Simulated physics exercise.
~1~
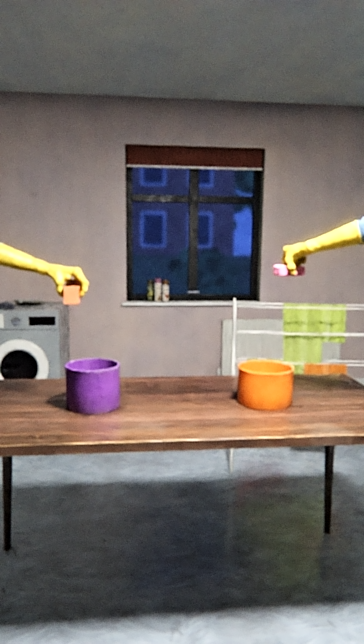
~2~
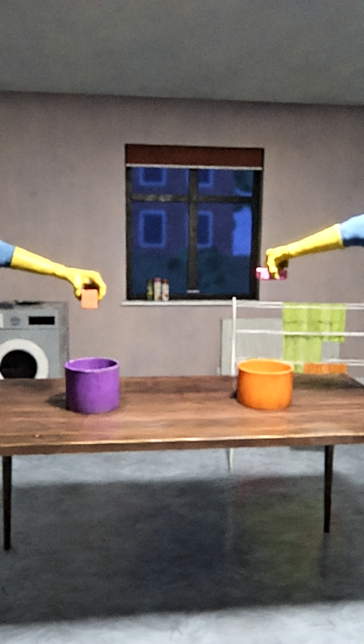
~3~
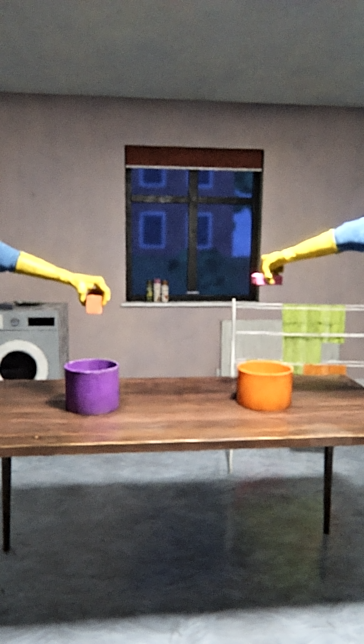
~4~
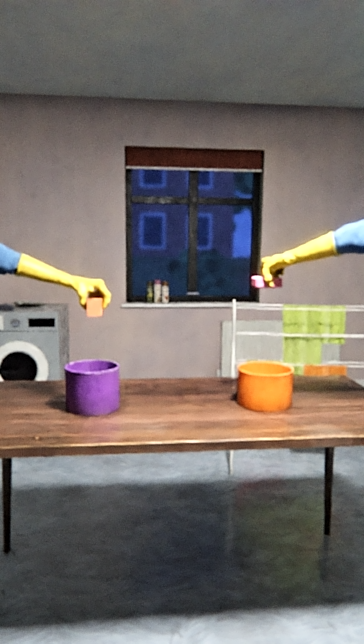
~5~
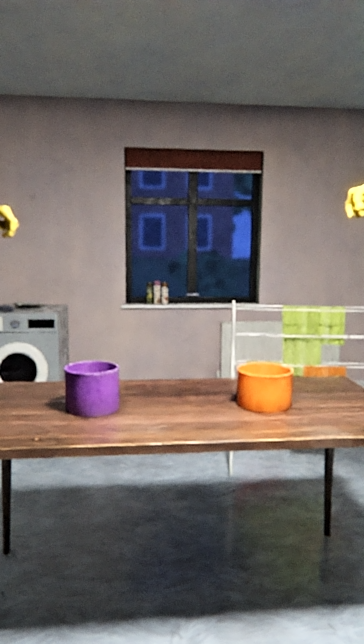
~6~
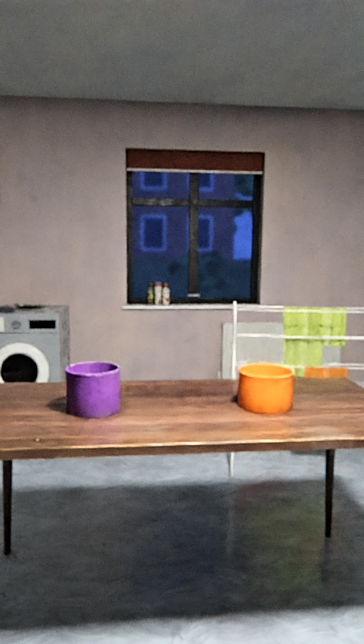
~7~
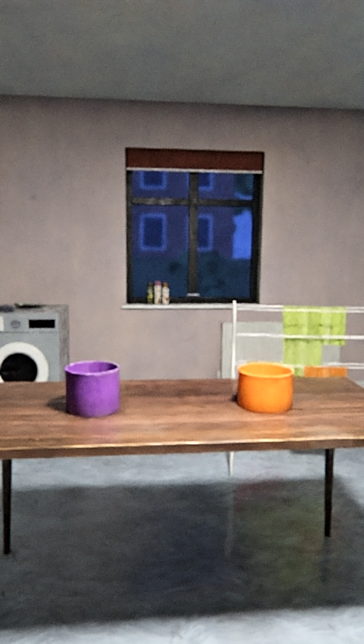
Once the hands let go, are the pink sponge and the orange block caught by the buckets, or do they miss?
Both are caught. The pink sponge drops into the orange bucket on the right, and the orange block drops into the purple bucket on the left.
